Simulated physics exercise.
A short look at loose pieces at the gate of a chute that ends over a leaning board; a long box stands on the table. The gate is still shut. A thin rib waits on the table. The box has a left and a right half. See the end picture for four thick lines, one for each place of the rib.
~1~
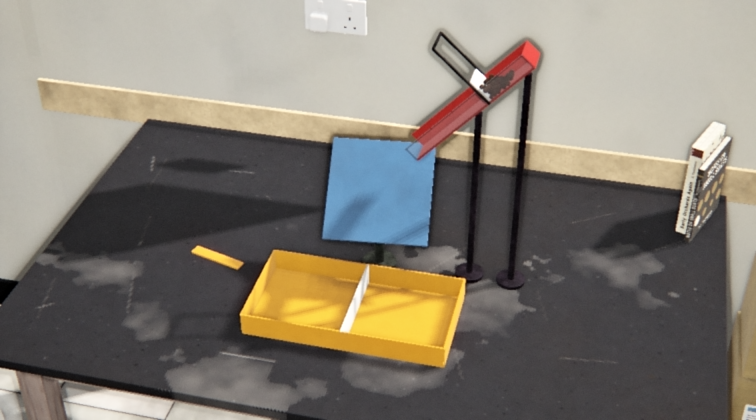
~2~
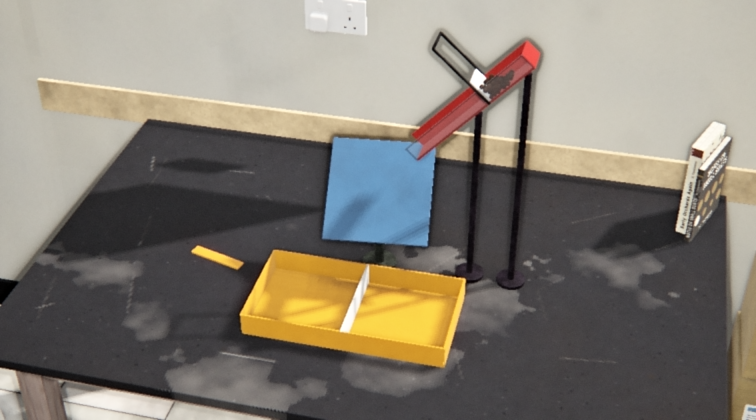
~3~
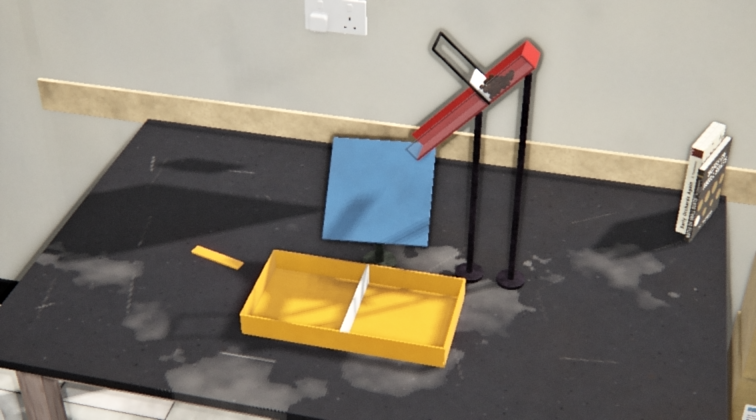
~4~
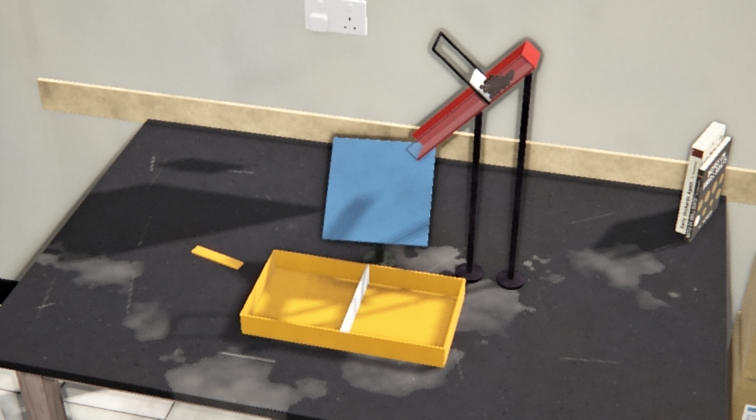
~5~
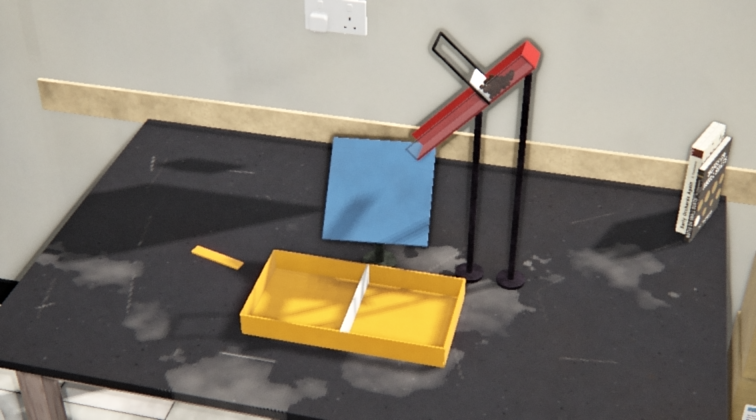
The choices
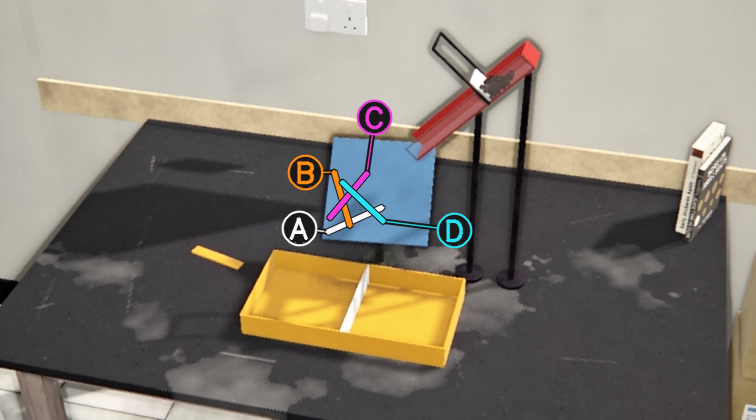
Nothing moves as small dark pieces sit in a red chute above a blue board.
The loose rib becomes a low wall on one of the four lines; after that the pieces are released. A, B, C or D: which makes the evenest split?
Best: B.
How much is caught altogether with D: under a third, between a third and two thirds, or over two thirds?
Line D gives over two thirds.
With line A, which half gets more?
Left.
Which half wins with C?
The left half.
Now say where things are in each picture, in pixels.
Load behind the gate near (494, 84), allspice berries; lip of the chute near (421, 153), sloping steeply, in the first frame.
Middle of the board near (379, 191), tilted fairly steeply; middle of its low edge near (374, 242); of its high edge near (384, 141), in the second frame.
Front corners of the box near (241, 315) and (444, 349); front end of its middle wall near (341, 331); gate still shut near (476, 79), in the third frame.
Middle of the load near (494, 84); lip near (421, 153), in the fourth frame.
Middle of the load near (494, 84); lip near (421, 153), in the fifth frame.
On the marked copy, line A from (381, 207) to (328, 231); line B from (334, 172) to (349, 225); line C from (366, 173) to (329, 217); line D from (342, 182) to (383, 221).
For line A, of what is caught, the bulk in the left half, close to a quarter in the right.
For line B, of what is caught, close to half in the left half, close to half in the right.
For line C, of what is caught, the bulk in the left half, close to a quarter in the right.
For line D, of what is caught, a small share in the left half, the bulk in the right.
